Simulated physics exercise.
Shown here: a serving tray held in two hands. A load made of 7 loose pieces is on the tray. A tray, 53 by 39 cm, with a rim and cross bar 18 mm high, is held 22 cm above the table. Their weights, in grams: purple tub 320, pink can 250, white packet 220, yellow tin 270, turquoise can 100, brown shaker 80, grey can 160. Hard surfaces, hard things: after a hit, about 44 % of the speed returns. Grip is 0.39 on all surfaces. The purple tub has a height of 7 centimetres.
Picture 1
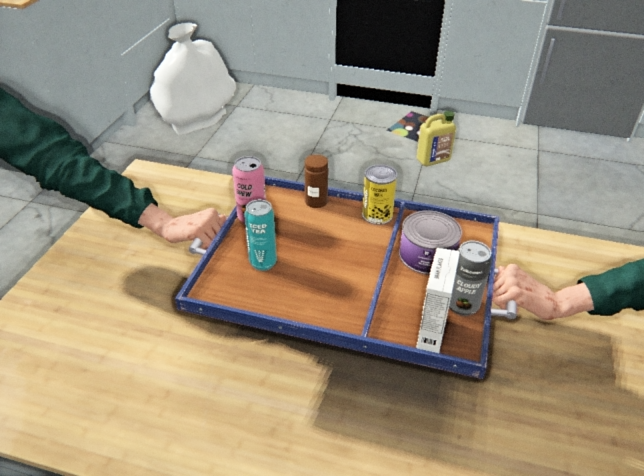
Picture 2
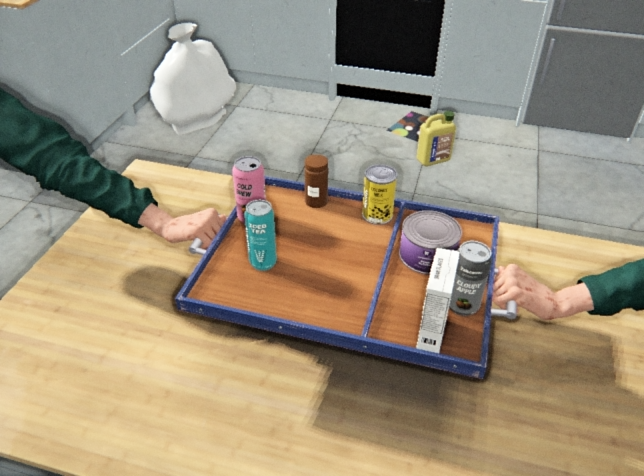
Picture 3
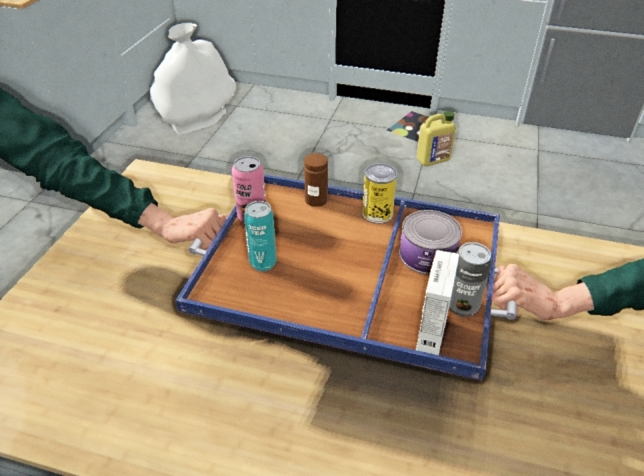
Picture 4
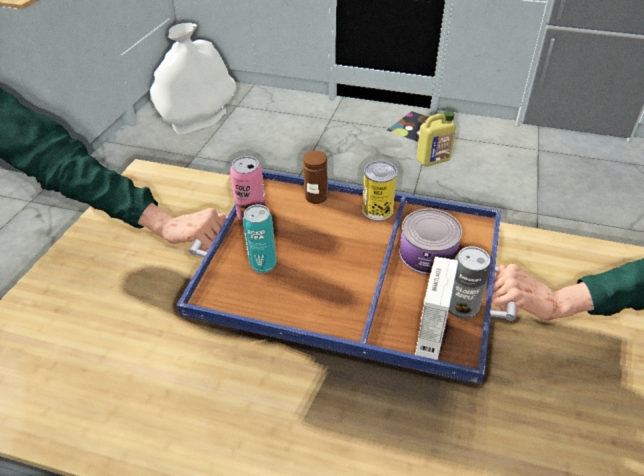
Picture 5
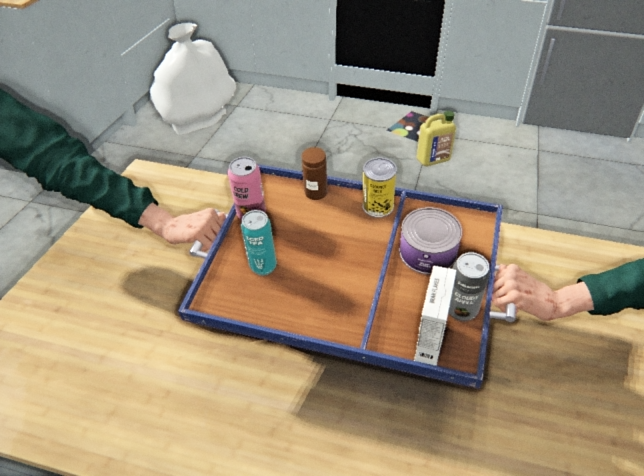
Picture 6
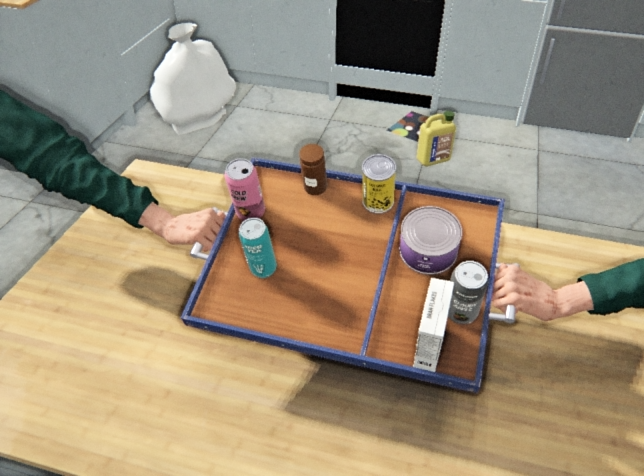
Blue-rimmed serving tray of cans, tub, shaker and white packet starting level, then slowly tilting near edge down between two hands.
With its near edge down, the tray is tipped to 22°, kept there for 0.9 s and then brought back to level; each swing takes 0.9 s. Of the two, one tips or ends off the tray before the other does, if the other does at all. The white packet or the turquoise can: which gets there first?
The latter one of the two.
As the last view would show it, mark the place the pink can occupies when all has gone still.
It ends up at about (221, 238).
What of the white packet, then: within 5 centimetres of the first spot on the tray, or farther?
The white packet remains in place.
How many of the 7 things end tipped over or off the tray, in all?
All told, 1.
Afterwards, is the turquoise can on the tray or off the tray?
When everything stops, the turquoise can is out of bounds.
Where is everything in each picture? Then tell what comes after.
In the first frame, tray level; white packet (437, 303); turquoise can (261, 237).
In the second frame, tray level; yellow tin (379, 195); brown shaker (316, 181).
In the third frame, tilt 1°, near edge down; grey can (468, 281); purple tub (430, 242).
In the fourth frame, tilt 5°, near edge down; pink can (249, 192); yellow tin (379, 191).
In the fifth frame, tilt 10°, near edge down; brown shaker (315, 174); grey can (467, 289).
In the sixth frame, tilt 16°, near edge down; white packet (433, 328); turquoise can (259, 249).
Then, 0.60 s past the last view, tilt 22°, near edge down; turquoise can tipped 56° against what carries it near (246, 292); brown shaker shifted 2 cm; yellow tin shifted 2 cm.
Then, 1.00 s past the last view, tilt 22°, near edge down; turquoise can now off the tray; brown shaker shifted 6 cm; yellow tin shifted 6 cm.
Then, 1.30 s past the last view, tilt 22°, near edge down; brown shaker shifted 11 cm; yellow tin shifted 10 cm; pink can shifted 10 cm.
Then, 1.70 s past the last view, tilt 11°, near edge down; yellow tin shifted 16 cm; brown shaker shifted 16 cm; pink can shifted 15 cm.
Finally, off the tray, turquoise can; not toppled but over 5 cm from the start, purple tub, pink can, yellow tin, brown shaker and grey can; white packet still in place (within 5 cm). Final places as that camera would see them, white packet near (437, 304), turquoise can near (232, 392). White packet was never lost; turquoise can went 0.56 s after the last picture.
